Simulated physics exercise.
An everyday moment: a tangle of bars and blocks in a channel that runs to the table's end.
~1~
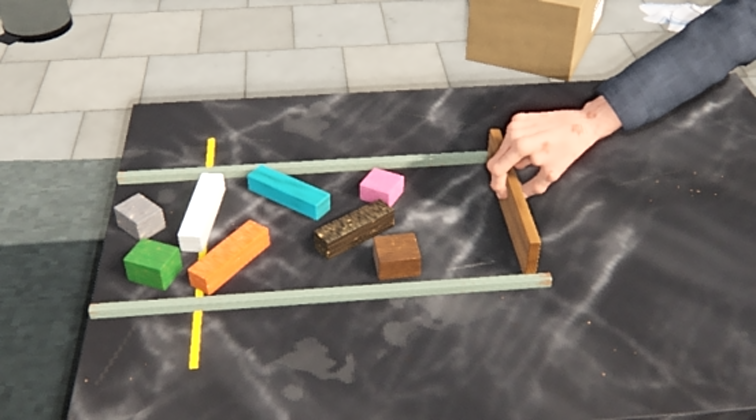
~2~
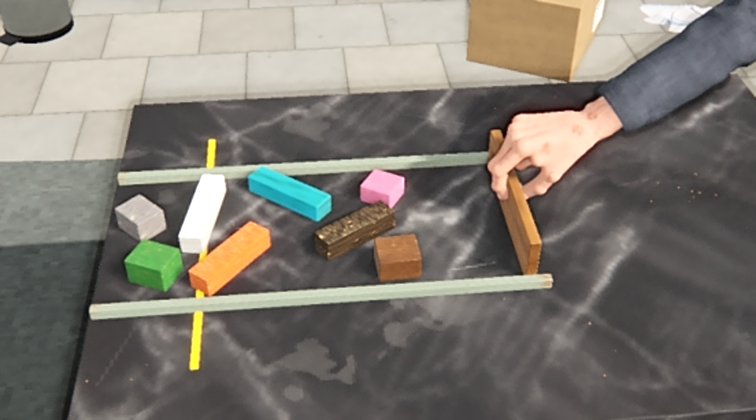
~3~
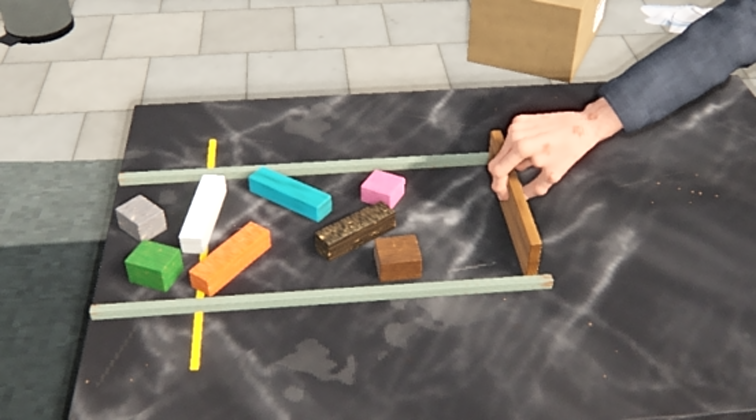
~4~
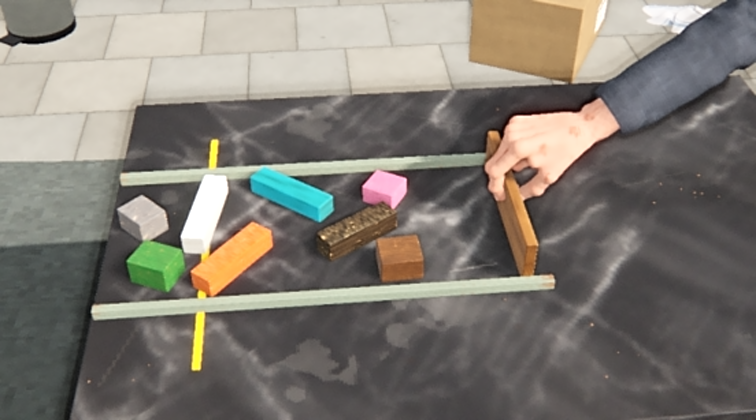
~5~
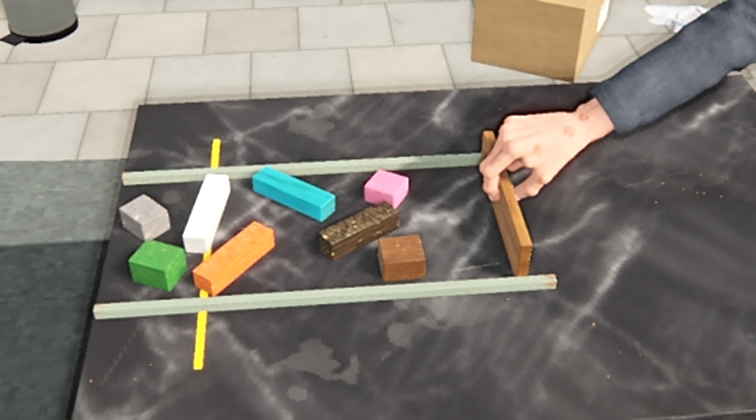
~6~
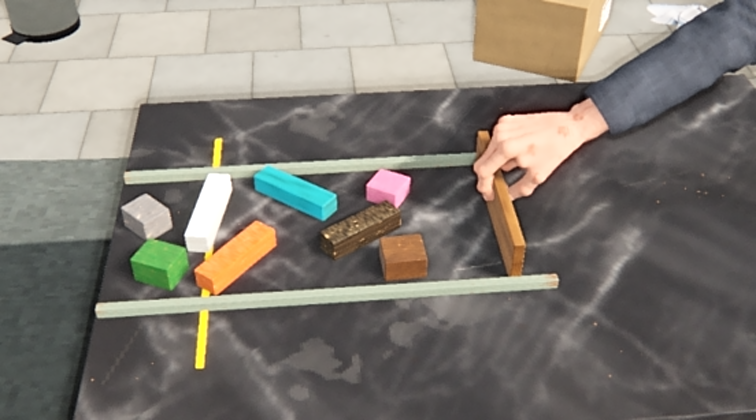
A hand shifts a wooden board slightly to the left between two pale rails on a dark marbled table, while the coloured bars and blocks lying ahead of it, some near a yellow tape line, show no clear movement.
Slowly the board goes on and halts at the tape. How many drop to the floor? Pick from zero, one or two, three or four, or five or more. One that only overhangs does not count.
In the end the number that fall off is one or two.
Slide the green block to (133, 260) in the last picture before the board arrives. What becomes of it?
Then it tumbles off.
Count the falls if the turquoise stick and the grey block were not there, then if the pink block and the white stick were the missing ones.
First 1, then 1.
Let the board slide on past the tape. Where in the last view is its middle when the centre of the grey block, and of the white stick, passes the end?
Its middle is around (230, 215) and around (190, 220).
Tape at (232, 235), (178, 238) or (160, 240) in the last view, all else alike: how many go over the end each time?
It would be 0, 4 and 4.
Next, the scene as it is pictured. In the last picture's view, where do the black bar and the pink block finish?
First (173, 243), then (196, 201).
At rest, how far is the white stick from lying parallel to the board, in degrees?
Some 10 degrees.
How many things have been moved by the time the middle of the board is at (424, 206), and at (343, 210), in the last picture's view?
The counts are 0 and 4.
Soon after, none off yet; grey block at rest near (147, 218); green block at rest near (160, 264); white stick at rest near (209, 212).
At rest, the number that fall off is one or two; fallen, green block and grey block.
